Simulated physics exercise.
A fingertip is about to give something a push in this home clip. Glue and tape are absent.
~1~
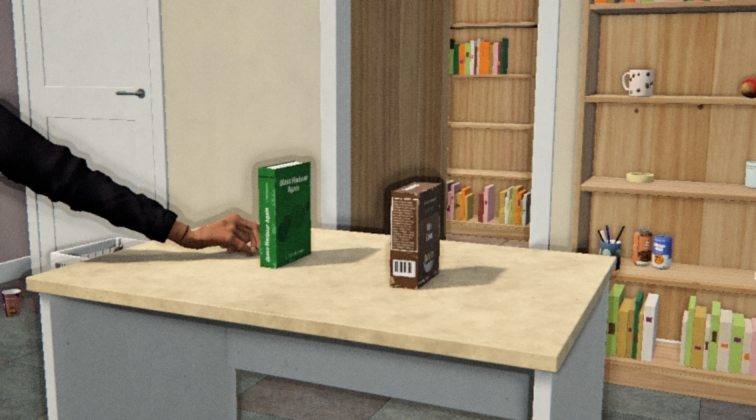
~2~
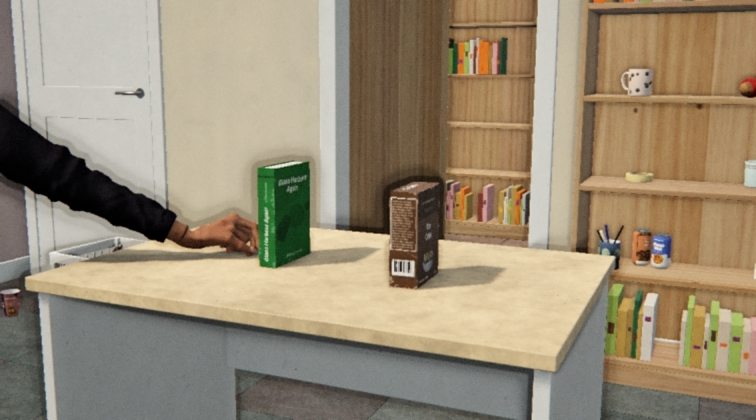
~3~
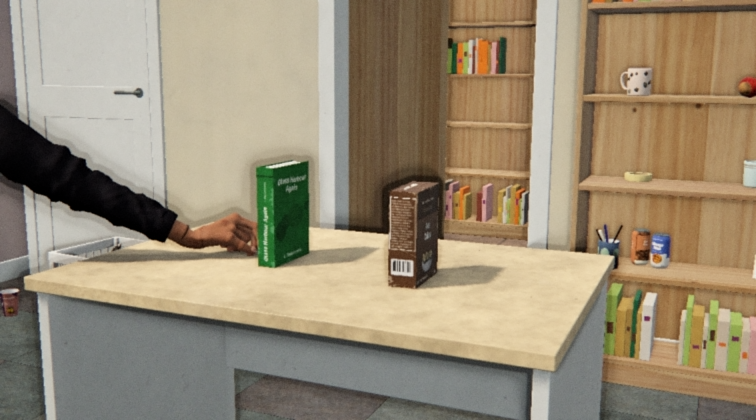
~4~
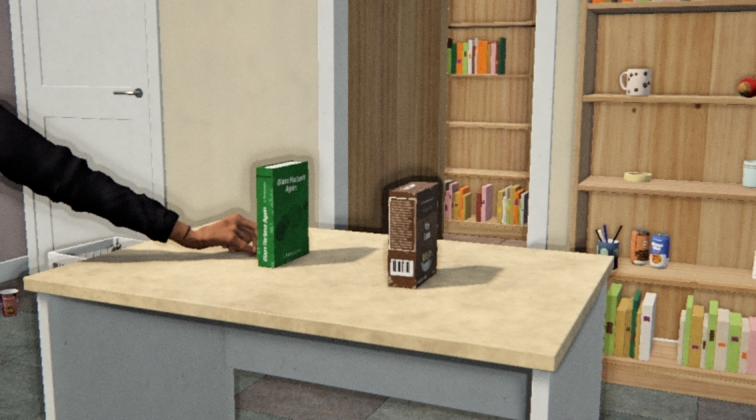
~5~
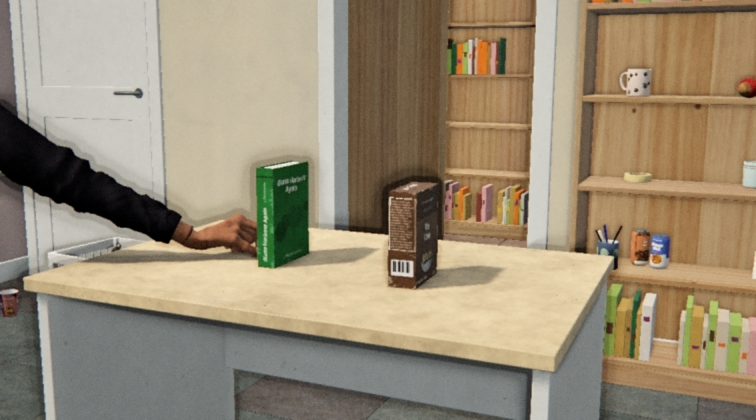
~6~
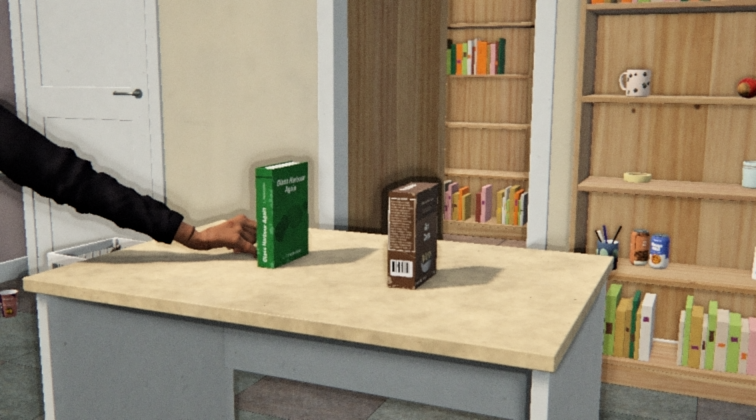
A green book stands upright on a pale-topped desk with grey sides, seen from slightly above in a room with a white door at left and wooden shelves at right. A dark-sleeved arm reaches in from the left, its fingers by the book's spine, while a brown box with a barcode stands to the right. Hand, book, box and camera all stay practically still throughout.
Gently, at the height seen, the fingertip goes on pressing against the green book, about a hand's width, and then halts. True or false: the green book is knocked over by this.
False.
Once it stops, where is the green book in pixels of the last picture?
Pretty much around (337, 218), I'd say.
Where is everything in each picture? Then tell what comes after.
Green book (286, 213), in the first frame.
Green book (285, 213), in the second frame.
Green book (284, 212), in the third frame.
Green book (284, 212), in the fourth frame.
Green book (284, 213), in the fifth frame.
Green book (283, 213), in the sixth frame.
Then, 0.70 s on from there, green book shifted a little near (298, 214).
Then, 1.30 s on from there, green book shifted a little near (319, 216).
In the end, moved from the start, green book. At the end, from the last picture's camera, green book near (337, 218).
